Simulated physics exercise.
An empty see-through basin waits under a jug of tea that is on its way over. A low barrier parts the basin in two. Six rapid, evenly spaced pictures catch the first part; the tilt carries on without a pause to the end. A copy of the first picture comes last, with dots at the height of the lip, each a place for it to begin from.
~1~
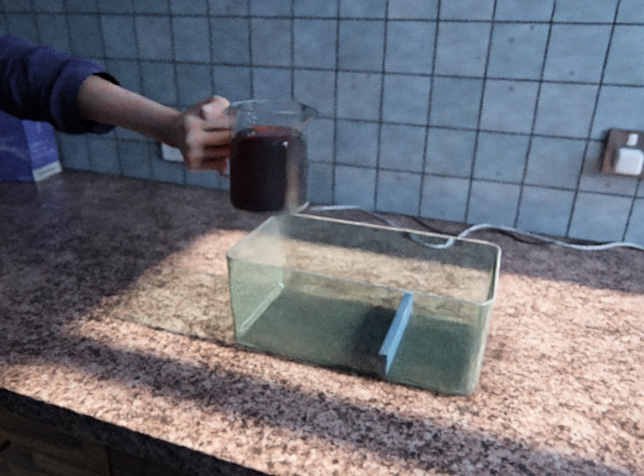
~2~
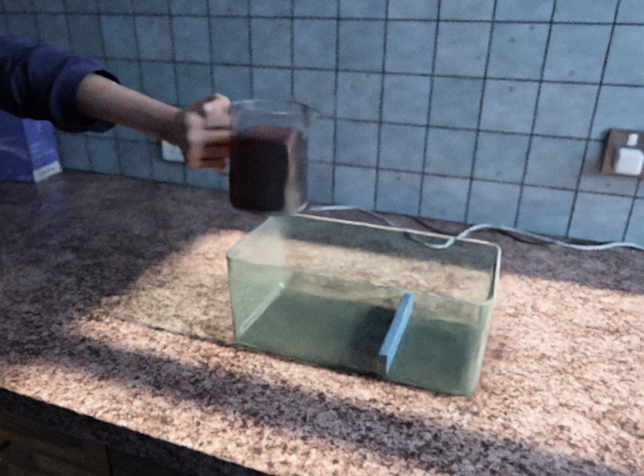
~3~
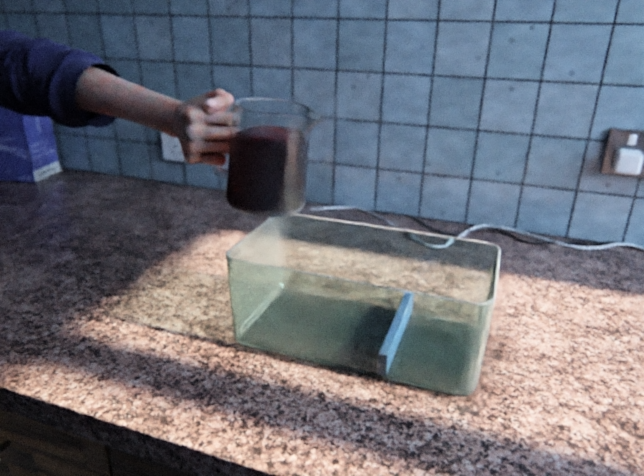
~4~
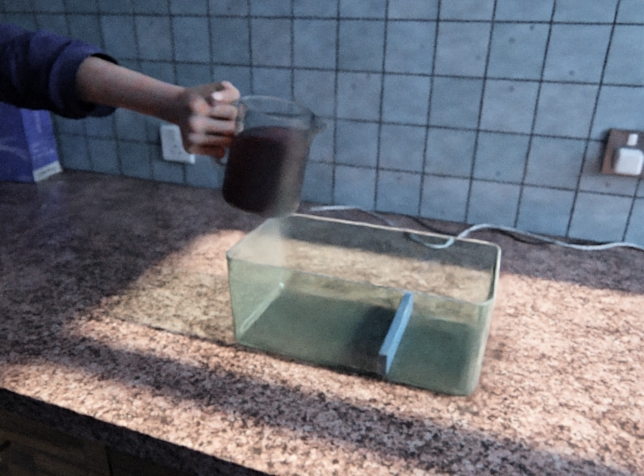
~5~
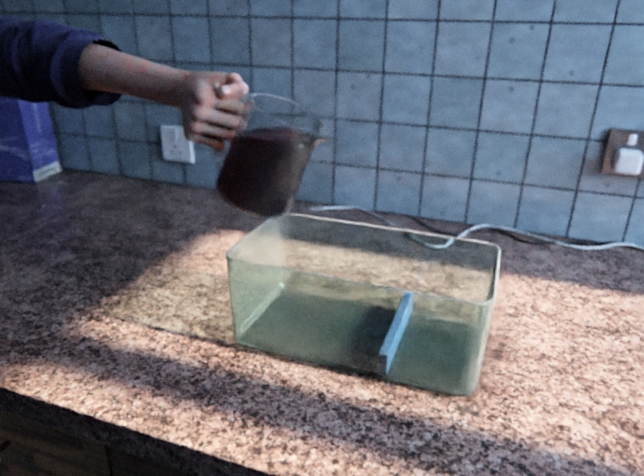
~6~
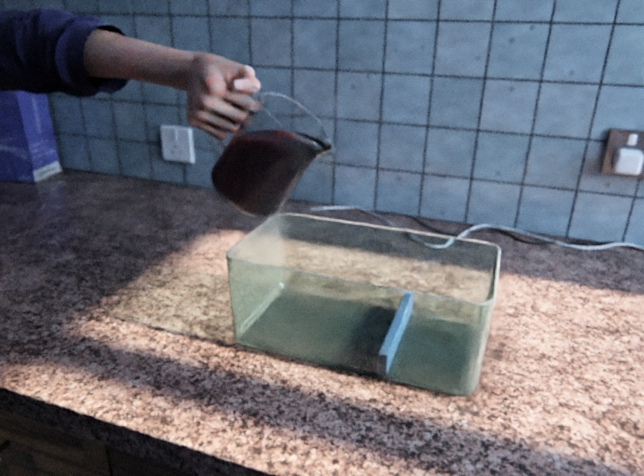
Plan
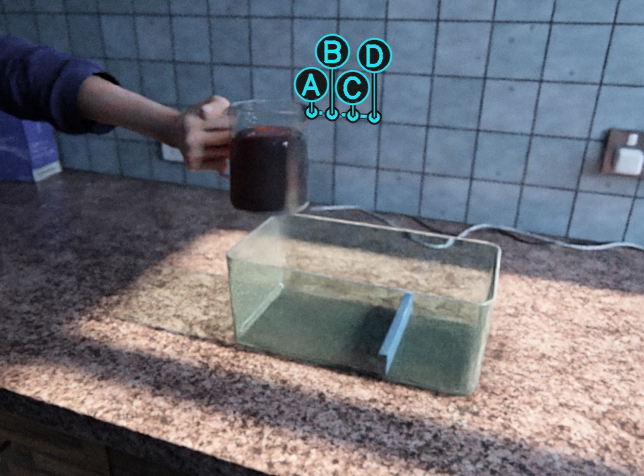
A hand holding a glass jug of dark tea above a clear basin with a low blue barrier, gradually tilting it rightward.
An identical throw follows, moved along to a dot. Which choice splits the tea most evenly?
Take C.
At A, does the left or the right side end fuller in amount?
The left side.
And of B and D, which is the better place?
That would be D.
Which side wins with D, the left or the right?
The right side.
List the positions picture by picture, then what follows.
In the first picture, upright, lip at (317, 112); basin from (236, 337) to (476, 393); top of the wall at (398, 319); nothing has left yet.
In the second picture, upright, lip at (318, 114); nothing has left yet.
In the third picture, tipped about 6°, lip at (322, 119); nothing has left yet.
In the fourth picture, tipped about 13°, lip at (326, 127); nothing has left yet.
In the fifth picture, tipped about 23°, lip at (331, 139); nothing has left yet.
In the sixth picture, tipped about 34°, lip at (334, 153); nothing has left yet.
In cyan, A at (311, 112); B at (332, 113); C at (352, 115); D at (374, 117).
Choosing A, about 88 % ends left of the wall and 10 % right of it.
Choosing B, about 89 % ends left of the wall and 10 % right of it.
Choosing C, about 47 % ends left of the wall and 52 % right of it.
Choosing D, about 22 % ends left of the wall and 77 % right of it.
